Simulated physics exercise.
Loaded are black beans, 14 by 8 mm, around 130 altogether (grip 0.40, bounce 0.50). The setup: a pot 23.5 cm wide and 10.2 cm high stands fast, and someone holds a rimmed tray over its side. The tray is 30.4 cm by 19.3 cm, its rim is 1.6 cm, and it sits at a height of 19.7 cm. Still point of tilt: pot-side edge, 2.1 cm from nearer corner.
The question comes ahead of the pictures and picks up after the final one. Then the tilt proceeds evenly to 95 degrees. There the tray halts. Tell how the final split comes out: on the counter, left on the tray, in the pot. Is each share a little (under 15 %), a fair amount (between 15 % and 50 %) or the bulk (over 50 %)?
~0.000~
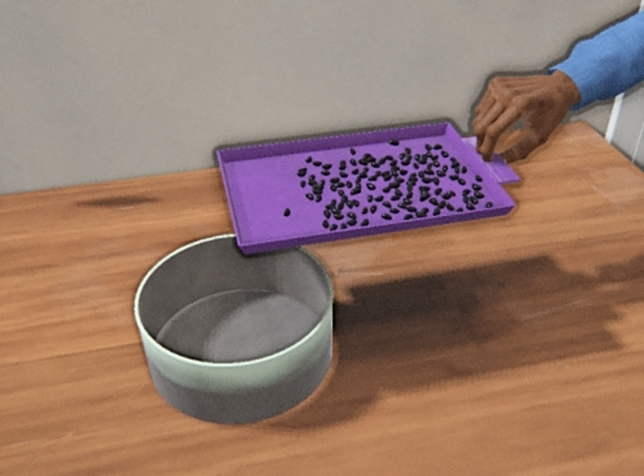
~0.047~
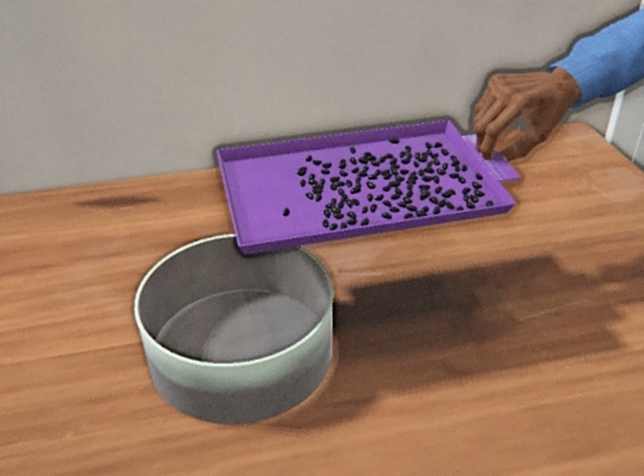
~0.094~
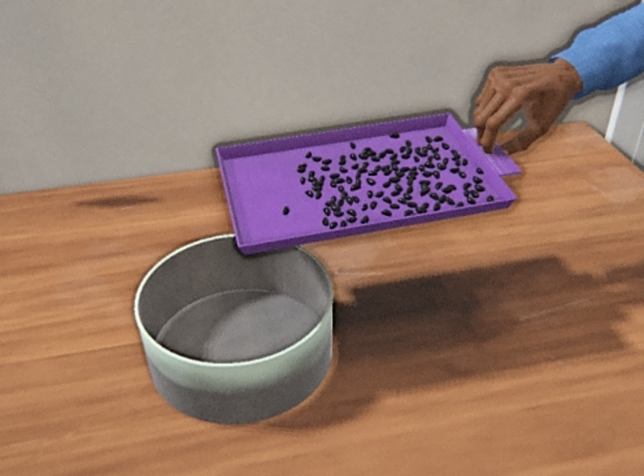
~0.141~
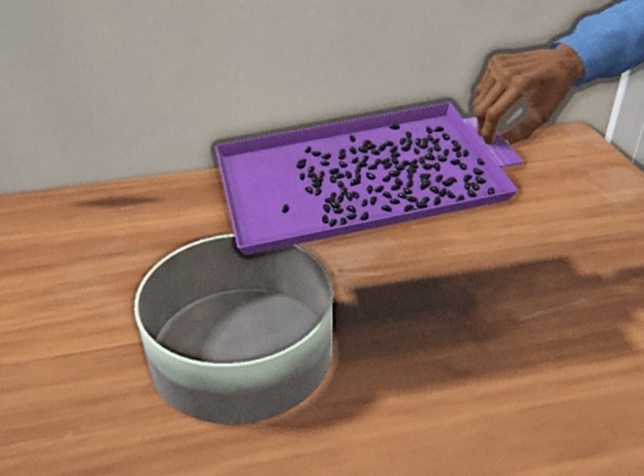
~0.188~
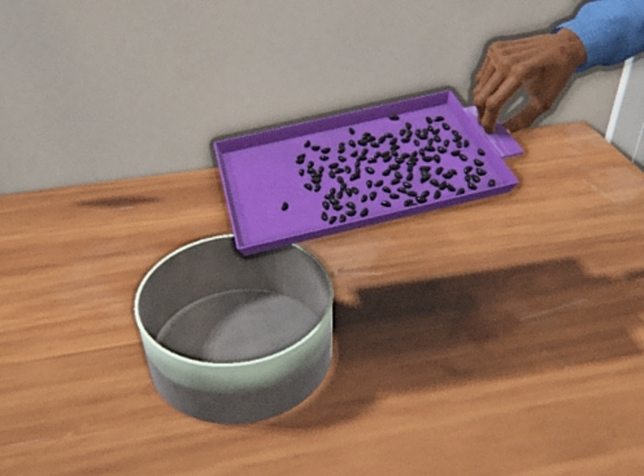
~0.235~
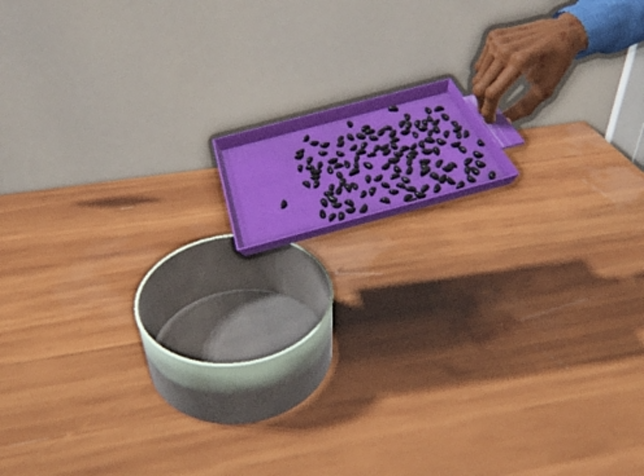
Counter: A little; left on the tray: A little; pot: The bulk.
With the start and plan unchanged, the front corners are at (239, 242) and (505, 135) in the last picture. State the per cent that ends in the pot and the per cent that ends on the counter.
Split: Pot = 65, counter = 35.
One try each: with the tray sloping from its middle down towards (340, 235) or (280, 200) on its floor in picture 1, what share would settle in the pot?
Approximately 65 percent, then 85 percent.
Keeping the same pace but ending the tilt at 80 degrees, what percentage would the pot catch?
Pot share: About 95 per cent.
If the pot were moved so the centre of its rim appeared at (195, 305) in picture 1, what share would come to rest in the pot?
Share in pot at that spot: Some 100 in a hundred.
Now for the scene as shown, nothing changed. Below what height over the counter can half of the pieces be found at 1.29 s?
Median height: Approx. 2 cm.
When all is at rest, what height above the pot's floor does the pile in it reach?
1.5 cm.
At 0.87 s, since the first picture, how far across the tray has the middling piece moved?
Around 16 centimetres.
Then, at 0.87 s, tilt 51 degrees; the tray holds 95 %, the pot 0 %.
After 1.29 s, tilt 77 degrees; the tray holds 35 %, the pot 55 %.
After 1.79 s, tilt 95 degrees; the tray holds 0 %, the pot 95 %.
At rest (2.4 s), counter 5 %, tray 0 %, pot 95 %.
